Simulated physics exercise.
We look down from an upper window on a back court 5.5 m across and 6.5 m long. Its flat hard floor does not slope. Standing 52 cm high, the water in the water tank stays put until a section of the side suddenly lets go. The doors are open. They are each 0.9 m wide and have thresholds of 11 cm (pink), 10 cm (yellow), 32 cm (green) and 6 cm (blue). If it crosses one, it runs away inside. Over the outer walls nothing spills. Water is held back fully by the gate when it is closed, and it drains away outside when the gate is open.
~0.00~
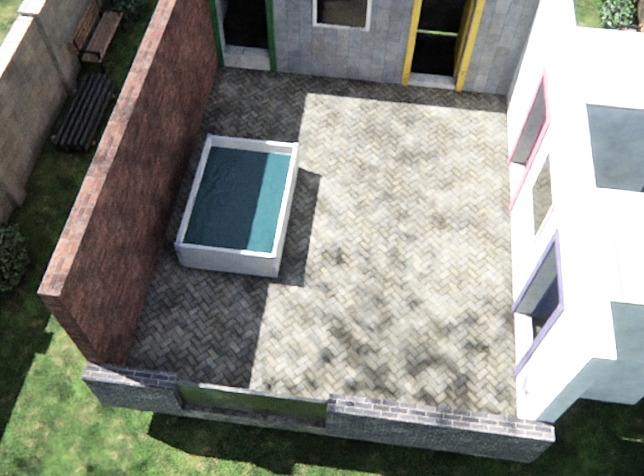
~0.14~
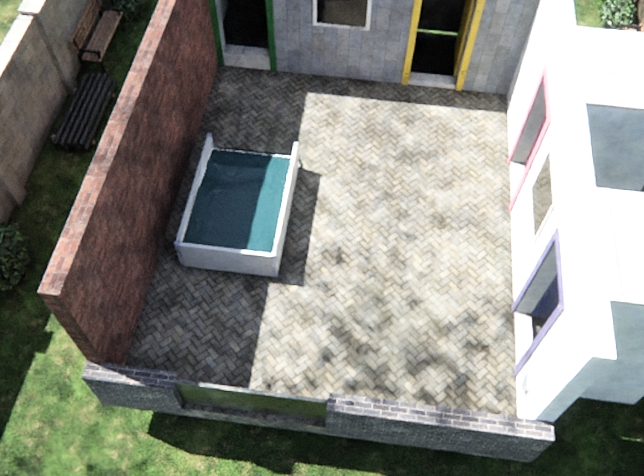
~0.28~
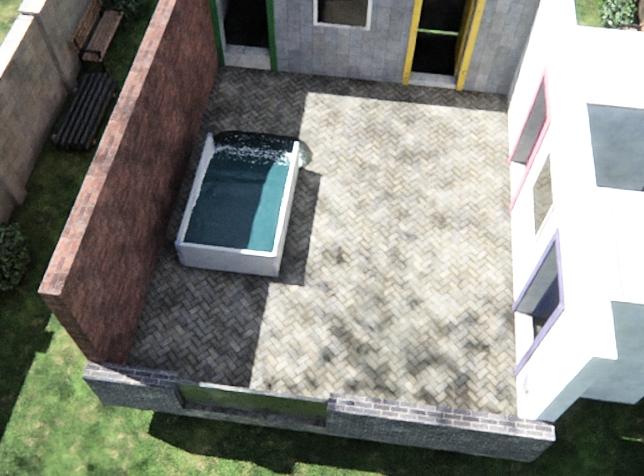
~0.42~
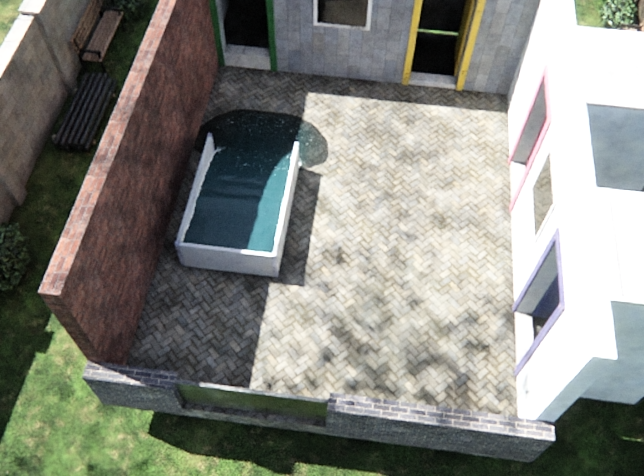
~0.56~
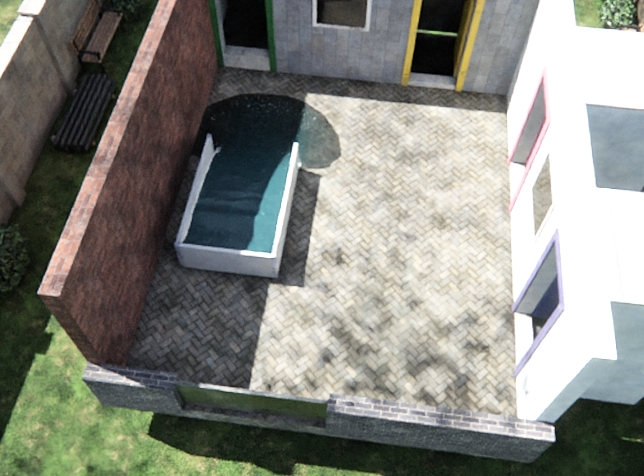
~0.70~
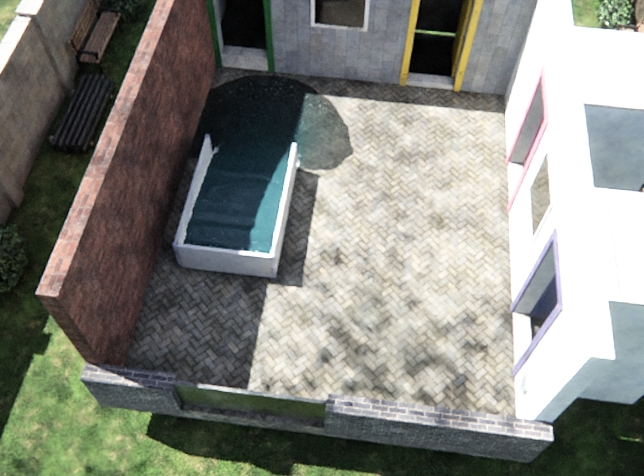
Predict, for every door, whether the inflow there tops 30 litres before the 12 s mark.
Prediction: At the pink door it falls short of 30 litres; at the yellow door it falls short of 30 litres; at the green door it falls short of 30 litres; at the blue door it falls short of 30 litres.
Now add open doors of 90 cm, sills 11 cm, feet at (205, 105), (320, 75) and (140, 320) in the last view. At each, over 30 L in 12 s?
In that order: Beyond it, beyond it, short of it.
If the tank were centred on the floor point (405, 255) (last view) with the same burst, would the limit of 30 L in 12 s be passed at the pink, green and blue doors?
Result - pink door does not exceed it, green door does not exceed it, blue door does not exceed it.
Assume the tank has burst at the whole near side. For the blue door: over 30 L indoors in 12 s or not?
In that case, blue door: More than that.
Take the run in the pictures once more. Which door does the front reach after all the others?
Blue.
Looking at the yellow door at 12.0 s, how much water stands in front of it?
Depth: Approx. 4.5 cm.
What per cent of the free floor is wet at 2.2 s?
I'd guess around 25 %.
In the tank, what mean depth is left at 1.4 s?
29 cm.
After 1.4 s water covers 20 % of the floor and is deepest (34 cm) near (218, 66); pink door not reached, yellow door not reached, green door 28 cm at the sill, 0 L in, blue door not reached.
After 2.2 s water covers 25 % of the floor and is deepest (34 cm) near (218, 66); pink door not reached, yellow door 6 cm at the sill, 0 L in, green door 32 cm at the sill, 0 L in, blue door not reached.
After 3.5 s water covers 35 % of the floor and is deepest (20 cm) near (498, 94); pink door not reached, yellow door 8 cm at the sill, 0 L in, green door 18 cm at the sill, 1 L in, blue door not reached.
After 7.0 s water covers 70 % of the floor and is deepest (12 cm) near (494, 433); pink door 9 cm at the sill, 2 L in, yellow door 8 cm at the sill, 0 L in, green door 7 cm at the sill, 1 L in, blue door 4 cm at the sill, 0 L in.
After 12.0 s water covers 95 % of the floor and is deepest (10 cm) near (137, 326); pink door 4 cm at the sill, 2 L in, yellow door 5 cm at the sill, 0 L in, green door 3 cm at the sill, 1 L in, blue door 5 cm at the sill, 0 L in.
